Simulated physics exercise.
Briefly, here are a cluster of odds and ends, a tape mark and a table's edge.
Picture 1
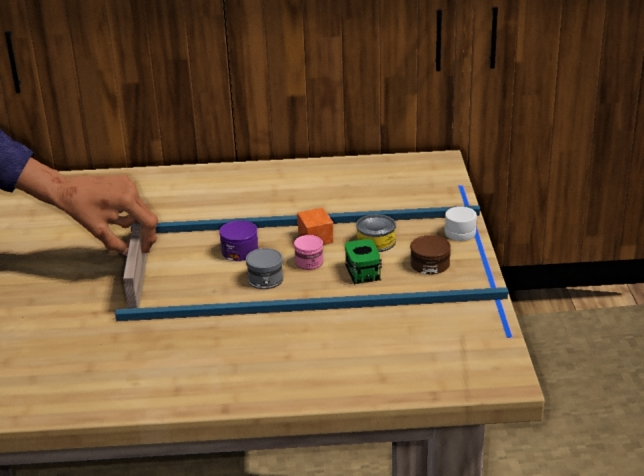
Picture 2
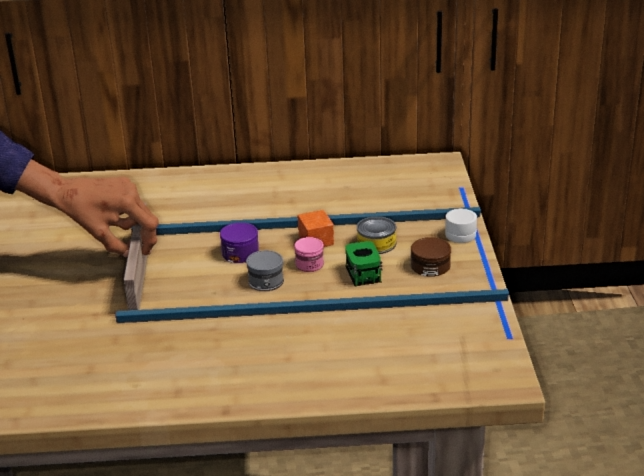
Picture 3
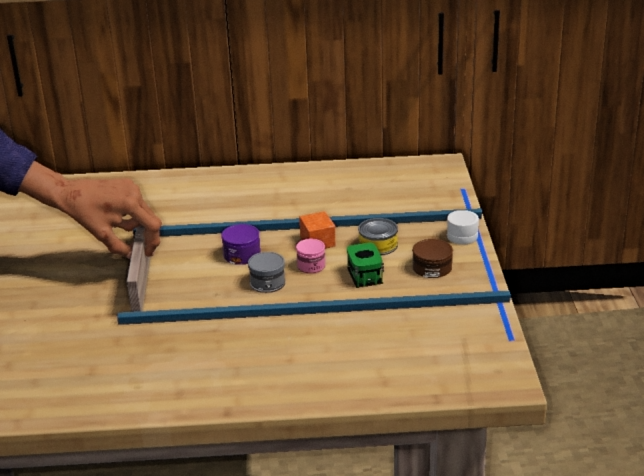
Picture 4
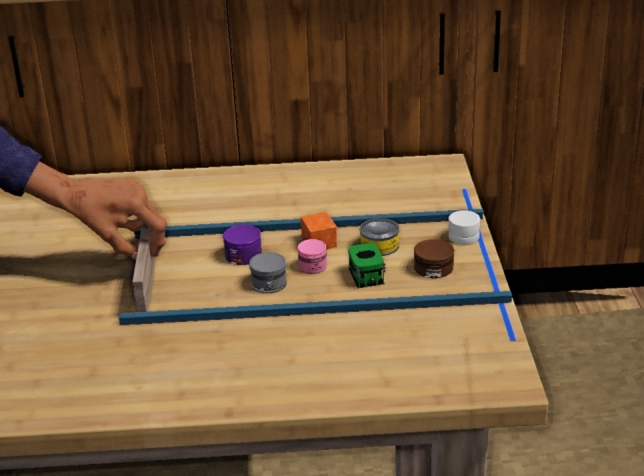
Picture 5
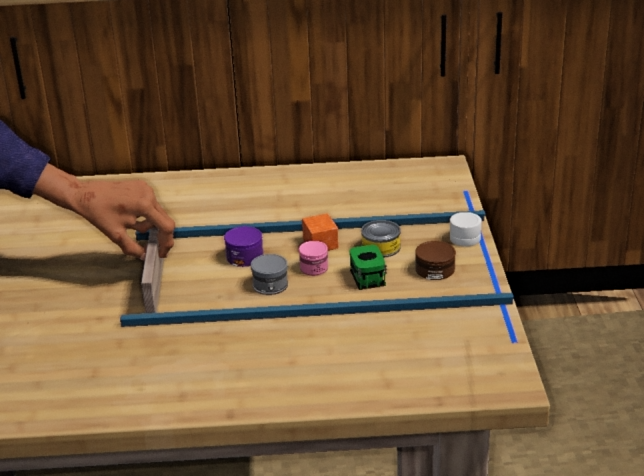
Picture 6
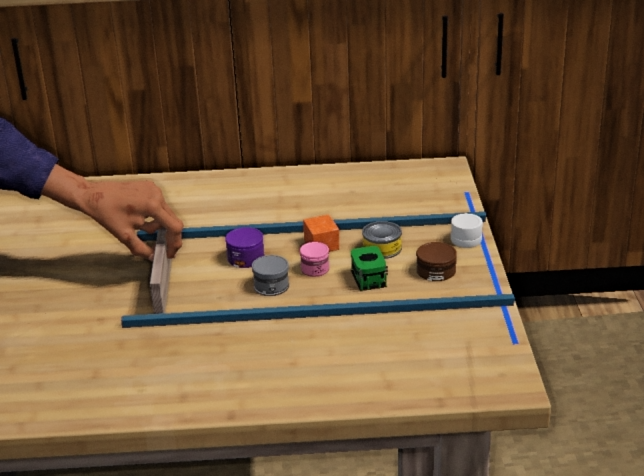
On a wooden tabletop, a hand slid a small upright board a short way right between two blue strips, toward a group of little tubs, tins and blocks that stayed put without being touched.
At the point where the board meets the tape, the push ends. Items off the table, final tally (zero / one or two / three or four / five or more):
Count them up and five or more have fallen.
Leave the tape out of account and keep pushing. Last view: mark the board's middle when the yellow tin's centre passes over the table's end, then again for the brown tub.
With the yellow tin it sits around (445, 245), with the brown tub around (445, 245).
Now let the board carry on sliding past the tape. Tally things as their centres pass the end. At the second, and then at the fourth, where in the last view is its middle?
It sits near (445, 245), and then near (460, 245).
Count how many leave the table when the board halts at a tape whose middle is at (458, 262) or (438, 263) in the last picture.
So that's 3 for the first and 1 for the second.
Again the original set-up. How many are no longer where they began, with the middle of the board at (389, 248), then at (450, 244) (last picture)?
First 8, after that 8.
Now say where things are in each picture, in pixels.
The first picture shows white lid (461, 224); brown tub (430, 255); yellow tin (376, 233); board (138, 255); tape (483, 253).
The second picture shows brown tub (431, 257); pink tub (309, 255).
The third picture shows yellow tin (378, 237); purple tub (241, 245).
The fourth picture shows white lid (464, 228); green case (366, 265).
The fifth picture shows brown tub (435, 261); grey pot (270, 274).
The sixth picture shows white lid (467, 231); brown tub (436, 262); yellow tin (382, 240); board (163, 260); tape (489, 260).
Soon after, none off yet; white lid at rest near (467, 231); brown tub at rest near (436, 262); yellow tin at rest near (382, 240).
After that, none off yet; white lid at rest near (467, 231); brown tub displaced about its own width near (459, 258); yellow tin displaced about its own width near (432, 233).
In the end, the number that fall off is five or more; gone, purple tub, grey pot, pink tub, orange block, green case, yellow tin, brown tub and white lid.
